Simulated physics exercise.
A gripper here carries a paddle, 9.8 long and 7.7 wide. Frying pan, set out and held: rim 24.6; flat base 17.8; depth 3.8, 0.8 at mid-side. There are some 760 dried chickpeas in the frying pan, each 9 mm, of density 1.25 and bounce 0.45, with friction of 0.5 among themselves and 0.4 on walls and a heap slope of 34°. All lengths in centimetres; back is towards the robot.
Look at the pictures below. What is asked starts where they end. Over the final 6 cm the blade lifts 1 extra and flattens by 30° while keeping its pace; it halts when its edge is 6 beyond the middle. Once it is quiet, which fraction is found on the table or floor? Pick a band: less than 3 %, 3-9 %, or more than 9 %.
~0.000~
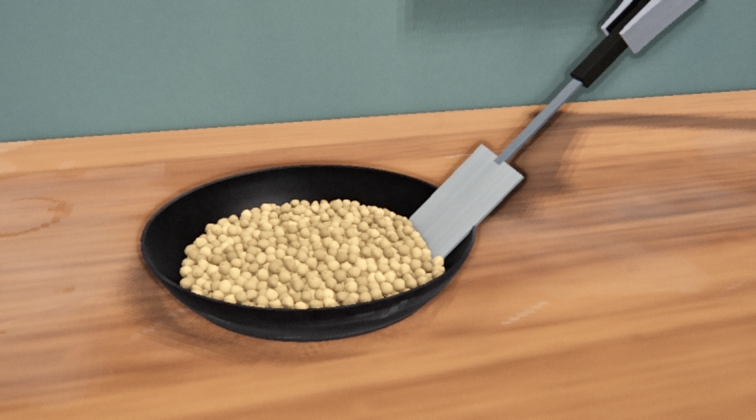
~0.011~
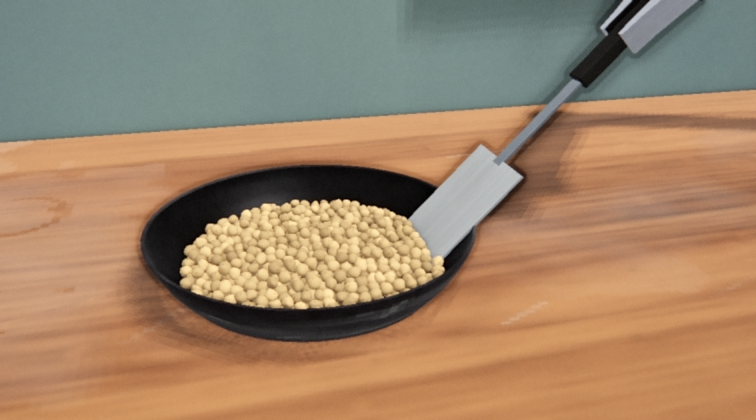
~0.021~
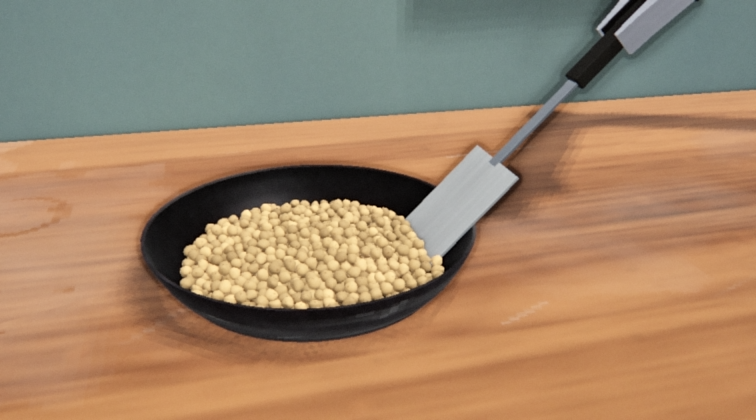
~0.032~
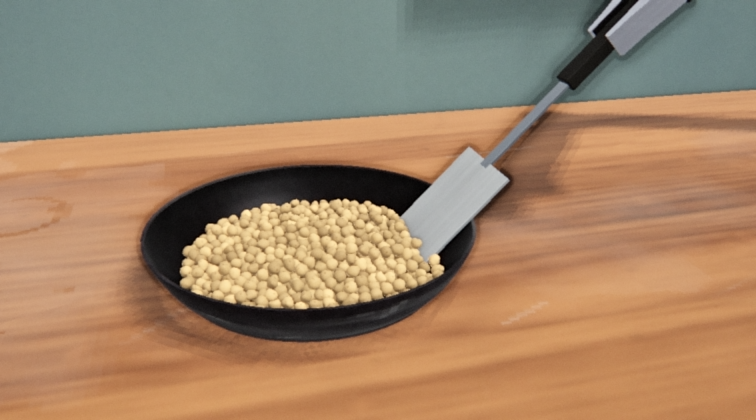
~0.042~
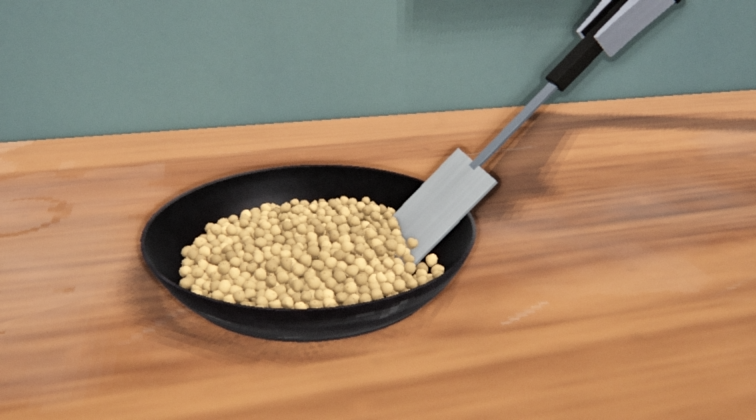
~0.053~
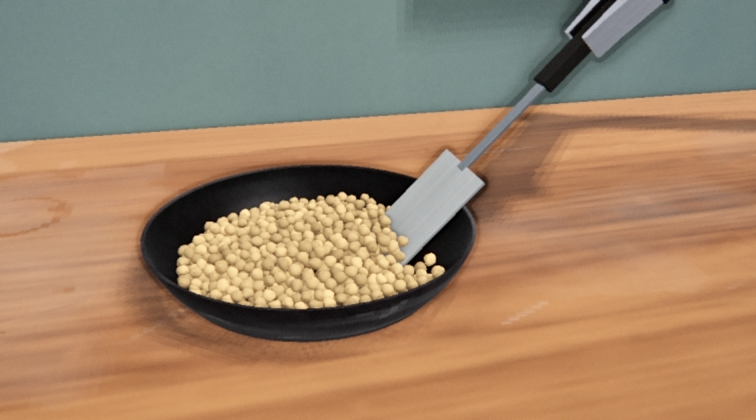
It falls in the band less than 3 %.
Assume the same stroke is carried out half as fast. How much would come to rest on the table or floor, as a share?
Around 0 per cent would finish on the table or floor.
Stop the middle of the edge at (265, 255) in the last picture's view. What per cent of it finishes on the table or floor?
Roughly 0 per cent.
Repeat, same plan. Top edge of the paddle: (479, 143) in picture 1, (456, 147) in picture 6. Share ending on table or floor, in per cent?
Around 0 per cent finishes there.
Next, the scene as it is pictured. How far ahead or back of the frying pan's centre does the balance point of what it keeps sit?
I'd say close to 4.5 cm toward the front.
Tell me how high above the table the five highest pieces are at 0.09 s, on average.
5 cm or so.
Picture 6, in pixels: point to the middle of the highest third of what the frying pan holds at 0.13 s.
It is centred close to (271, 244).
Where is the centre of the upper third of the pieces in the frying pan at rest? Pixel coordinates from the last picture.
It is centred around (206, 247).
By 0.09 s, sloping 45°, highest piece 5 above the table; 764 in the frying pan.
By 0.13 s, sloping 34°, highest piece 6 above the table; 764 in the frying pan.
By 0.35 s, sloping 15°, highest piece 5 above the table; 754 in the frying pan, 9 on the table or floor, 1 on the blade or in flight.
By 1.40 s, sloping 15°, highest piece 5 above the table; 752 in the frying pan, 12 on the table or floor.
Final count, 752 in the frying pan, 12 on the table or floor. That is 2 % on the table or floor.
